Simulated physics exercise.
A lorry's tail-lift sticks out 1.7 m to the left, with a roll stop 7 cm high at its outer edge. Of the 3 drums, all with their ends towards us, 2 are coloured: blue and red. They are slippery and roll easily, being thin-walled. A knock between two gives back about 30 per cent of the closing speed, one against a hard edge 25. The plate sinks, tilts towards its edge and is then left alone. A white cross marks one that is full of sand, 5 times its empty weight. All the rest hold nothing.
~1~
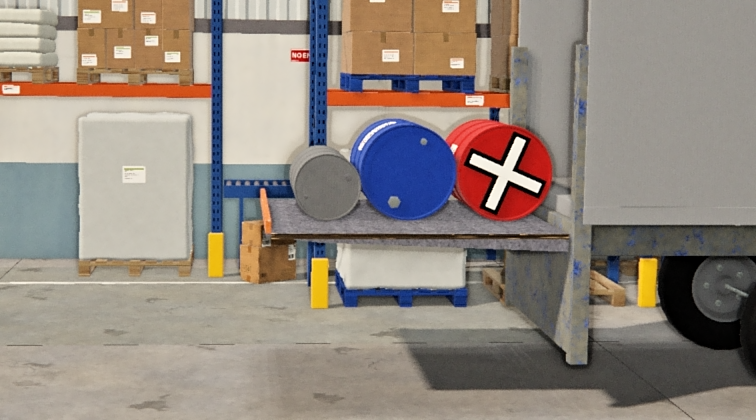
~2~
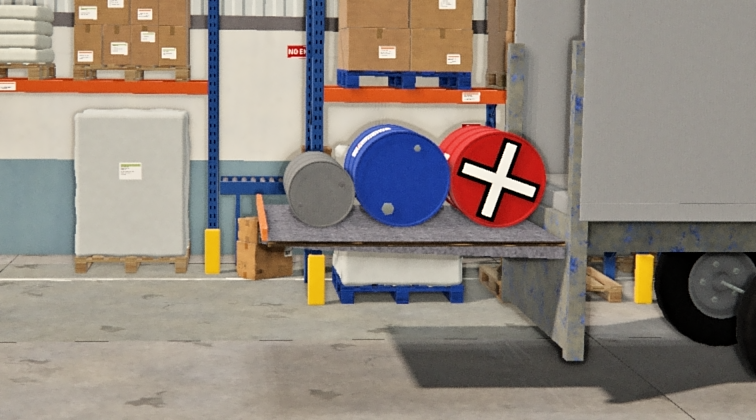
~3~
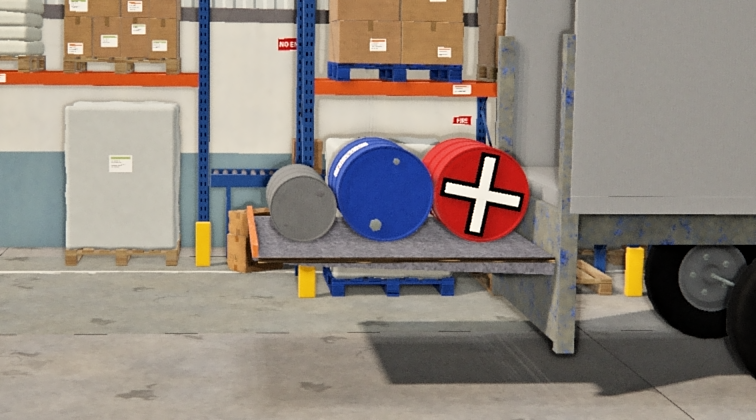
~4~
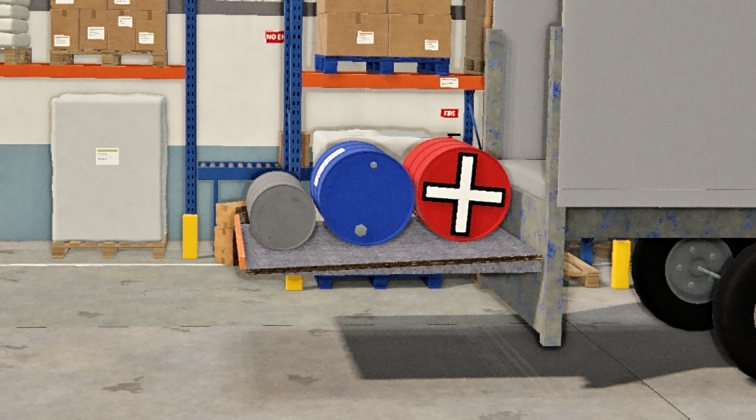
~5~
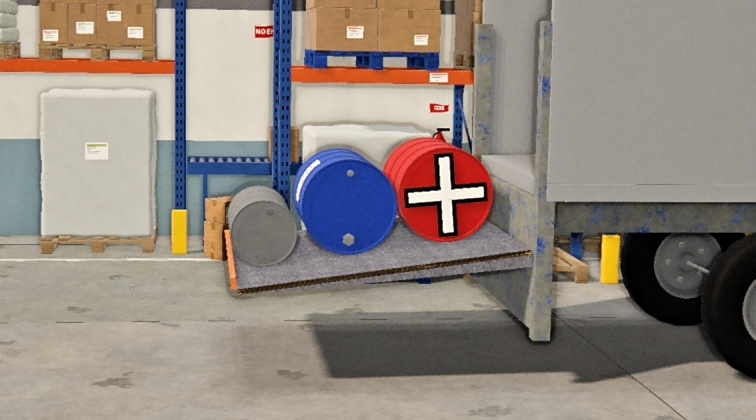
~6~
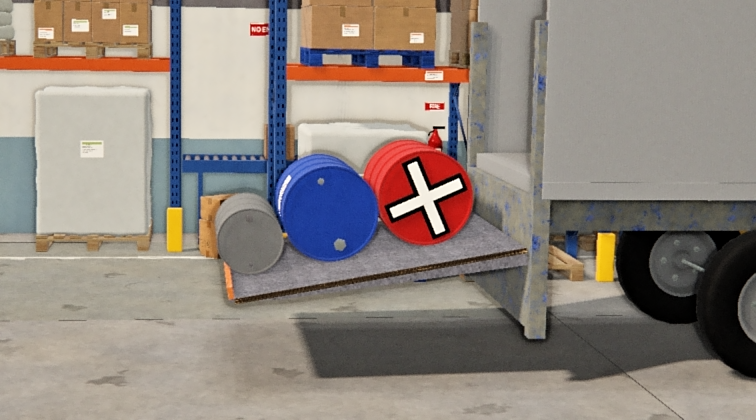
A lorry's tail-lift sinks and tilts down to the left as three drums roll left.
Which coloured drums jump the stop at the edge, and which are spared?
The blue drum jumps the stop, the red rolls off the plate.
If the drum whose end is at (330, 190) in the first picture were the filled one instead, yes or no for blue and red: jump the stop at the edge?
In that case blue no, red no.
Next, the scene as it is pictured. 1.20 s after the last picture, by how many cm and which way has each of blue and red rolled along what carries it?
Blue 55 left, red 55 left.
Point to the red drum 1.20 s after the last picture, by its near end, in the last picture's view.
Around (364, 209).
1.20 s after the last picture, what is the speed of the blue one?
Near 0.7 m/s.
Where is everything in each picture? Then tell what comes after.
The first picture shows blue at (409, 173), red at (506, 174); plate level; stop at (268, 227); white cross at (506, 174).
The second picture shows blue at (403, 180), red at (499, 180); plate level.
The third picture shows blue at (387, 195), red at (483, 195); plate level.
The fourth picture shows blue at (368, 199), red at (465, 195); plate tilted 3°; stop at (243, 263).
The fifth picture shows blue at (350, 208), red at (447, 195); plate tilted 8°.
The sixth picture shows blue at (331, 215), red at (427, 198); plate tilted 10°; stop at (231, 293).
Then, 1.20 s after the last picture, blue is on the plate, 25 cm from the stop, rolling left; red is on the plate, 85 cm from the stop, rolling left; 1 over the stop so far.
Then, 2.80 s after the last picture, blue is on the ground; red is over the stop and falling; 3 over the stop so far.
At rest (6.10 s after the last picture), blue is off the lift, on the ground; red is on the ground; 3 over the stop so far.
